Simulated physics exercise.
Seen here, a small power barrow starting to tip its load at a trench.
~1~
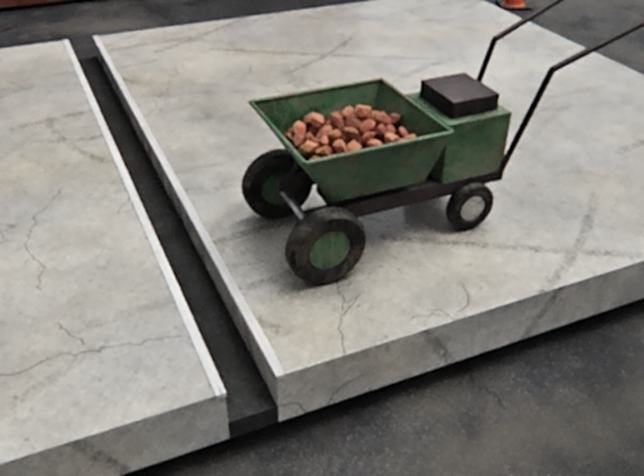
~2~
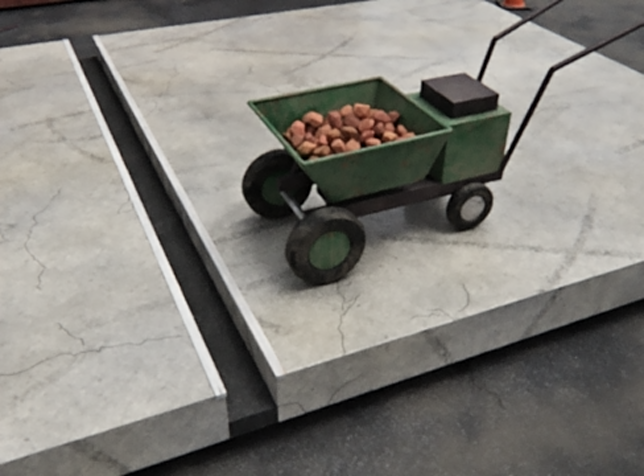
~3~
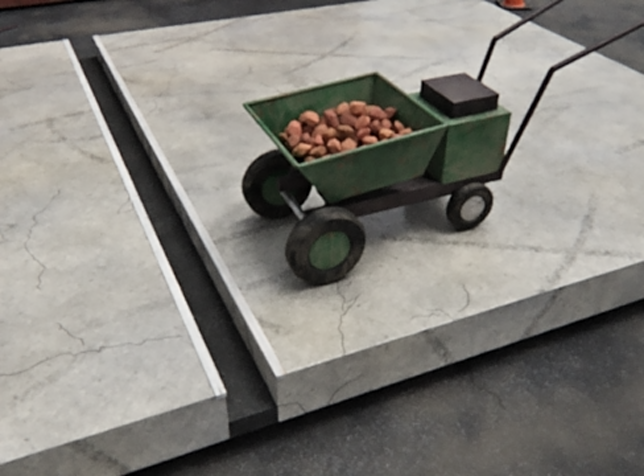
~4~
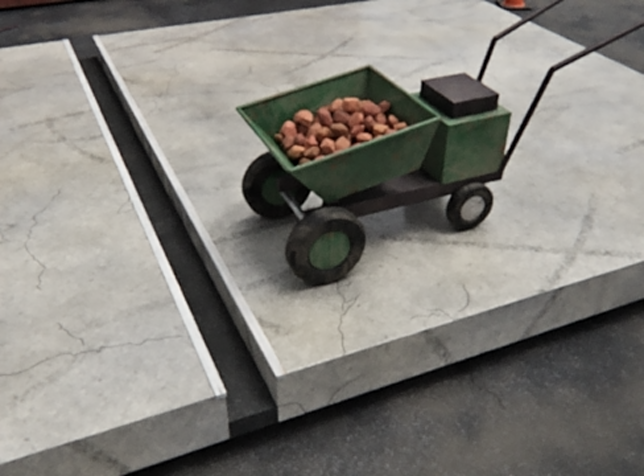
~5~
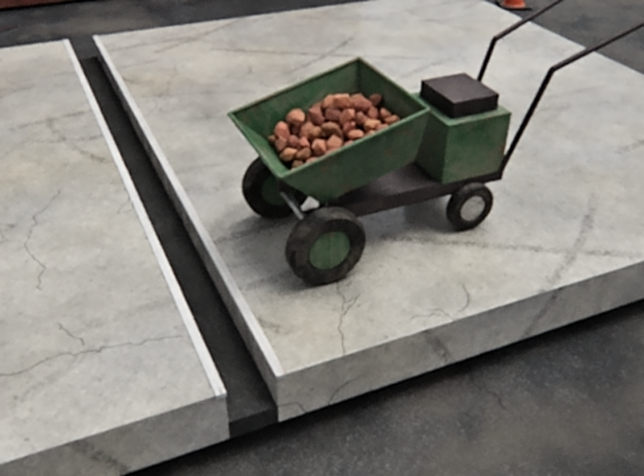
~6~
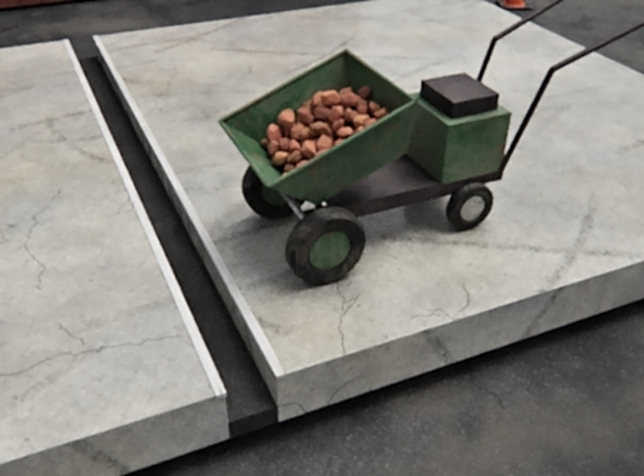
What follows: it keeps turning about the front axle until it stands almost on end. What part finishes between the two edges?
It catches the larger part.
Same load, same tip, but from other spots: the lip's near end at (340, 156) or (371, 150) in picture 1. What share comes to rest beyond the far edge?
The first gives 0 %, the second 0 %.
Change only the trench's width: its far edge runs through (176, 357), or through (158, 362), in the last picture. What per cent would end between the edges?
First some 90, then 100 per cent.
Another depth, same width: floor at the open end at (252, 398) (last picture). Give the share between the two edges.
About 50 per cent.
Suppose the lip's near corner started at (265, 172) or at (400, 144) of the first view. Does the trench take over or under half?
One: Under half. Two: Below a half.
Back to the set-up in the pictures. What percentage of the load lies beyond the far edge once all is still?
Near 35 %.
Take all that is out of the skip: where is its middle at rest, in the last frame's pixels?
Close to (182, 280).
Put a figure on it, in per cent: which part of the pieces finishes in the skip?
Close to 0 per cent.
Shortly afterwards, skip tipped steeply; the whole lot in the skip.
Next, skip tipped right over; near two thirds in the skip; near a quarter in or heaped over the trench; a little beyond it; only a few falling.
Some moments later, skip tipped right over; only a few in the skip; near two thirds in or heaped over the trench; near a third beyond it.
In the end, skip tipped right over; near two thirds in or heaped over the trench; near a third beyond it.
